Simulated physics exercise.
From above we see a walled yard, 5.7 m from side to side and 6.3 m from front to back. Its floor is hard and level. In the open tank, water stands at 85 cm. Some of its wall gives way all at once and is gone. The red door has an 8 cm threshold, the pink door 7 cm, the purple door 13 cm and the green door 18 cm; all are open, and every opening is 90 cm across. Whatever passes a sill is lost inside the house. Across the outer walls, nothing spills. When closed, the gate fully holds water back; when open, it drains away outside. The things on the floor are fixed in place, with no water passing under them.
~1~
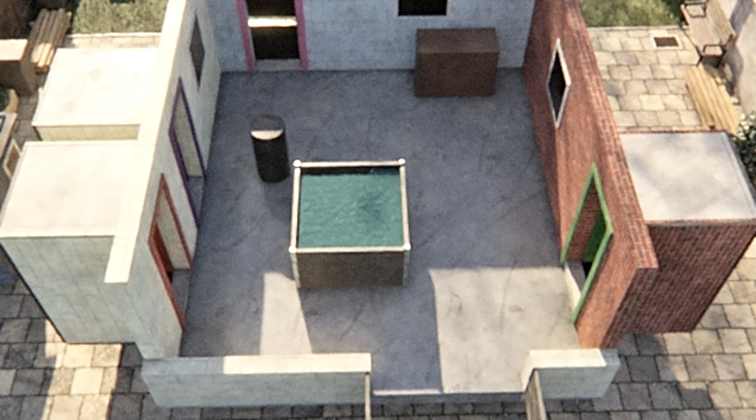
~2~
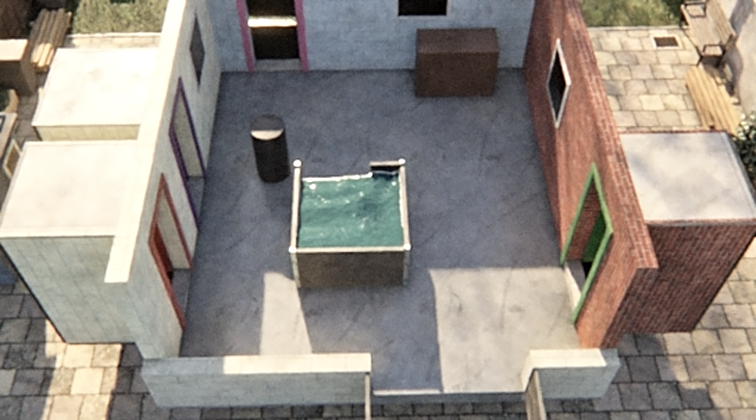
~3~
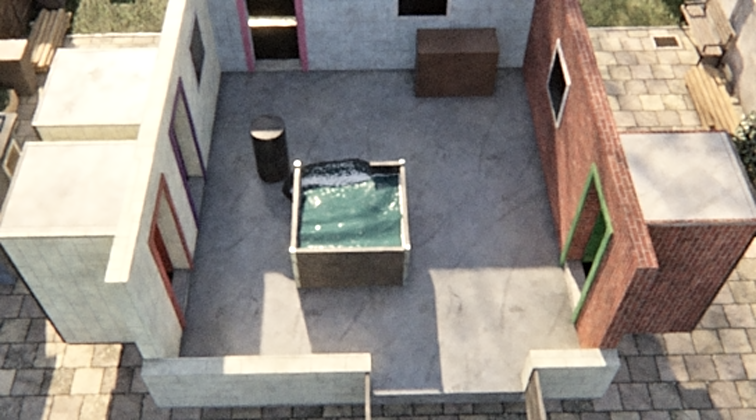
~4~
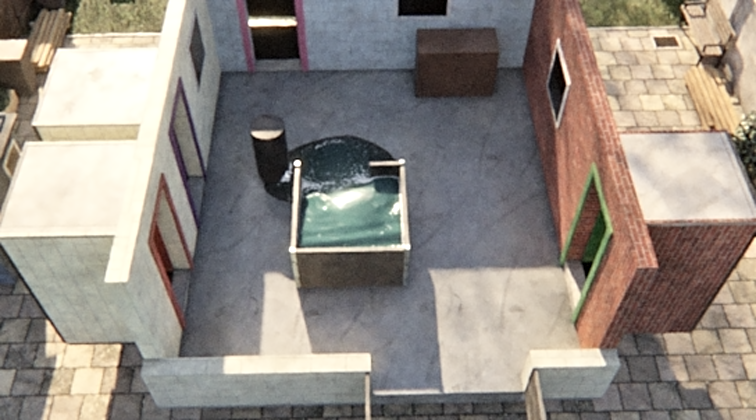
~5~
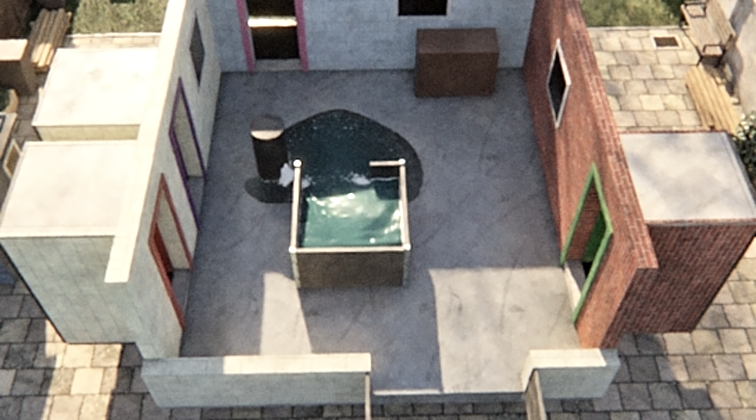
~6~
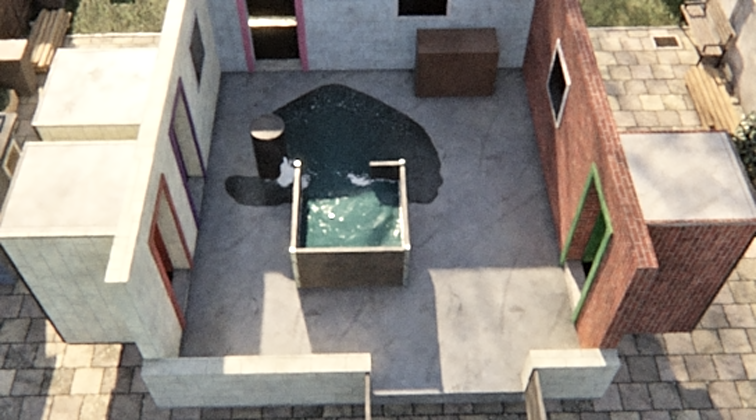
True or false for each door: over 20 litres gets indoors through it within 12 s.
Red door - false, pink door - true, purple door - false, green door - false.
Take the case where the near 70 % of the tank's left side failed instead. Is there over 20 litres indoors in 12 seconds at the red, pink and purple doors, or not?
Door red goes beyond, door pink goes beyond, door purple goes beyond.
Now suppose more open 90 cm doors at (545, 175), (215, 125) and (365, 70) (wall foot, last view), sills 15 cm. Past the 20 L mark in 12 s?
Note, doorways in listed order: Stays short, stays short, goes beyond.
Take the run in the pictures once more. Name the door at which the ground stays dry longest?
Last comes the green one.
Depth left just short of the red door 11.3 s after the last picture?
Depth: Approx. 6.0 cm.
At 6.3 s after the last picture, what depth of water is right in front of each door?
In cm: Red 4, pink 10, purple 6, green 4.
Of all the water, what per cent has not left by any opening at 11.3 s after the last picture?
I'd put it at some 76 percent still there.
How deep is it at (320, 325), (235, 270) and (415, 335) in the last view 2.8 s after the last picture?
0, 2, 0 cm.
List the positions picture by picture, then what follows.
Still water, 85 cm deep, in the open tank at (350, 208), in the first picture.
The front is at a hidden place, 0.6 m from the gap on the open tank's far side; 0.2 m2 of floor is under water; 85 cm left at the back of the open tank, in the second picture.
The front is at a hidden place, 0.9 m from the gap on the open tank's far side; 1.0 m2 of floor is under water; 81 cm left at the back of the open tank, in the third picture.
Water pours out on the open tank's far side and has run 1.4 m, to (356, 141); typically 10 cm deep outside, 74 cm at the open tank's back, in the fourth picture.
The front is at (329, 114), 2.1 m from the gap on the open tank's far side; 3.8 m2 of floor is under water; 73 cm left at the back of the open tank, in the fifth picture.
The front is at (323, 89), 2.7 m from the gap on the open tank's far side; 5.8 m2 of floor is under water; 68 cm left at the back of the open tank, in the sixth picture.
Then, 0.7 s after the last picture water covers 35 % of the floor and is deepest (36 cm) near (324, 197); red door not reached, pink door 20 cm at the sill, 34 L in, purple door 7 cm at the sill, 0 L in, green door not reached.
Then, 1.5 s after the last picture water covers 40 % of the floor and is deepest (34 cm) near (375, 84); red door not reached, pink door 23 cm at the sill, 146 L in, purple door 7 cm at the sill, 0 L in, green door not reached.
Then, 2.8 s after the last picture water covers 50 % of the floor and is deepest (23 cm) near (517, 68); red door 2 cm at the sill, 0 L in, pink door 17 cm at the sill, 237 L in, purple door 4 cm at the sill, 0 L in, green door not reached.
Then, 6.3 s after the last picture water covers 90 % of the floor and is deepest (12 cm) near (254, 381); red door 4 cm at the sill, 0 L in, pink door 10 cm at the sill, 315 L in, purple door 6 cm at the sill, 0 L in, green door 4 cm at the sill, 0 L in.
Then, 11.3 s after the last picture water covers 100 % of the floor and is deepest (8 cm) near (565, 307); red door 6 cm at the sill, 0 L in, pink door 5 cm at the sill, 323 L in, purple door 4 cm at the sill, 0 L in, green door 8 cm at the sill, 0 L in.
